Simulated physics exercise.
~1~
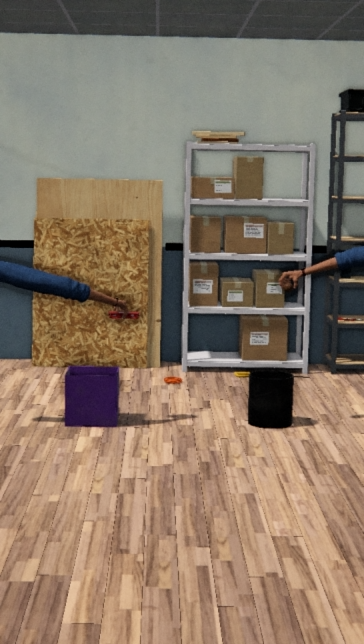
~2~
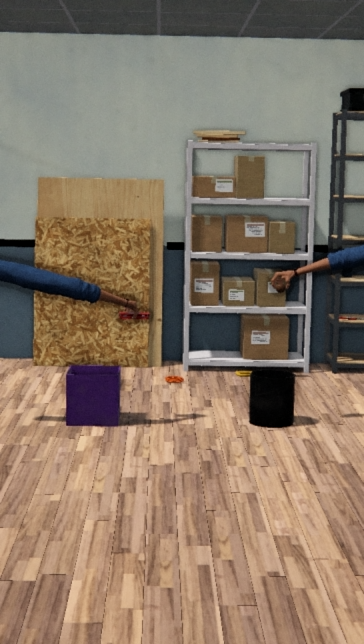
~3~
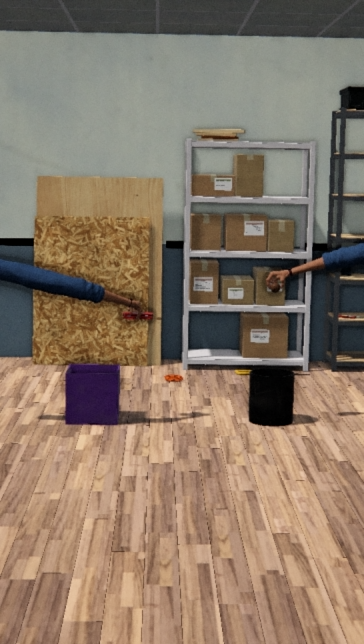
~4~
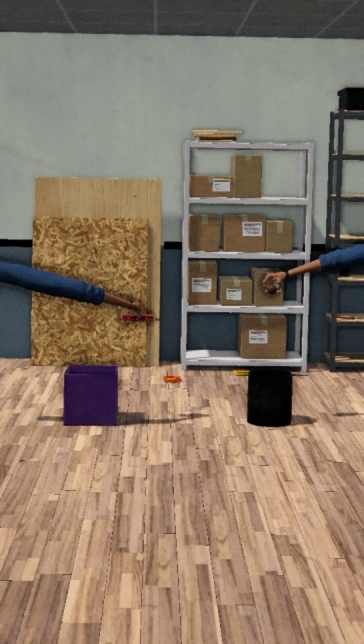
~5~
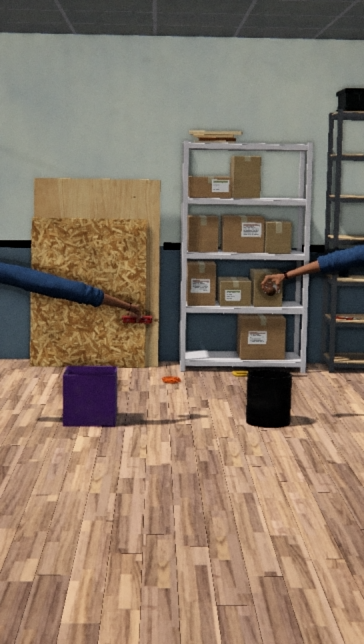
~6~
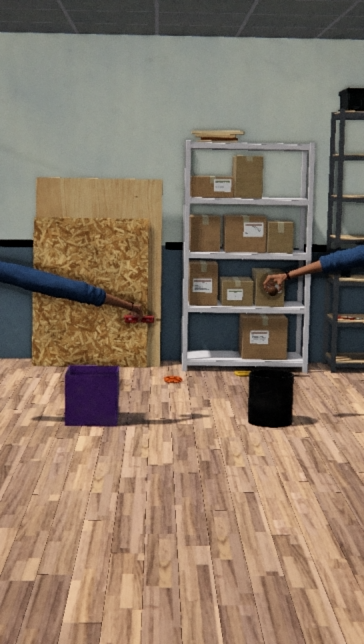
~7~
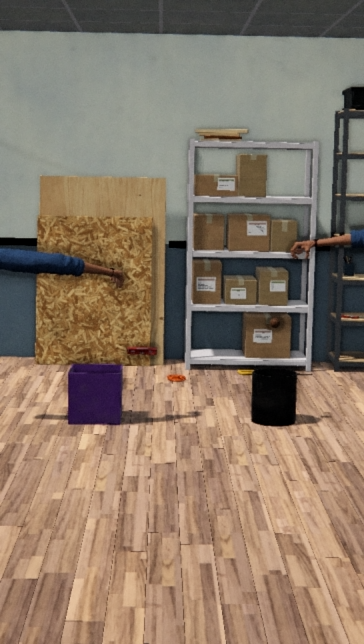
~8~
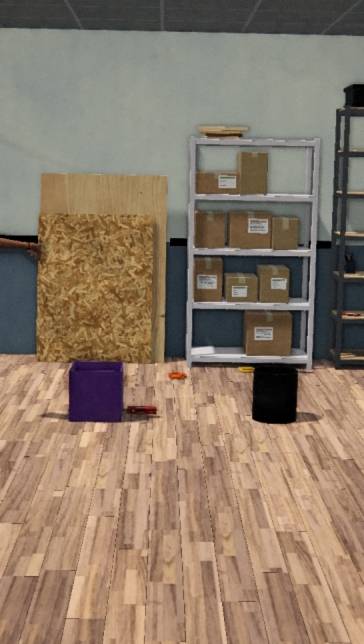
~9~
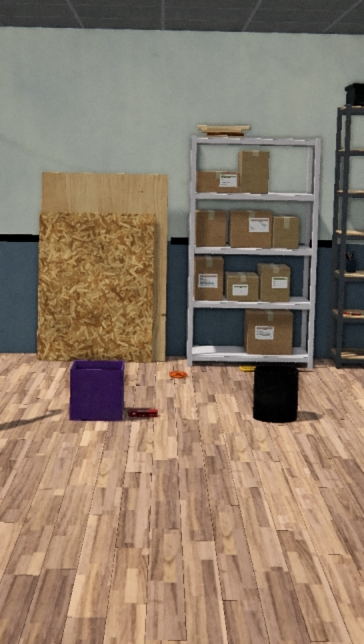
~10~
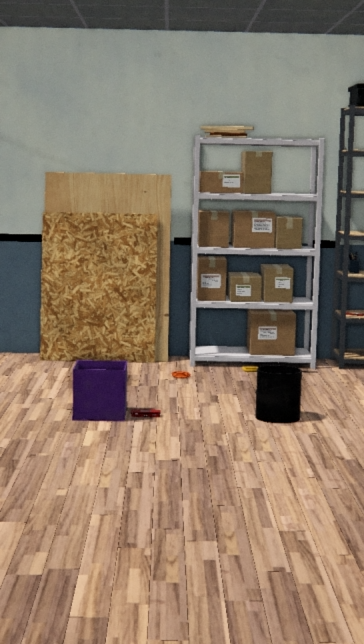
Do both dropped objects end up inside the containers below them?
No, only the brown object gets in, dropping into the black bin. The red one ends up on the floor just to the right of the purple box.
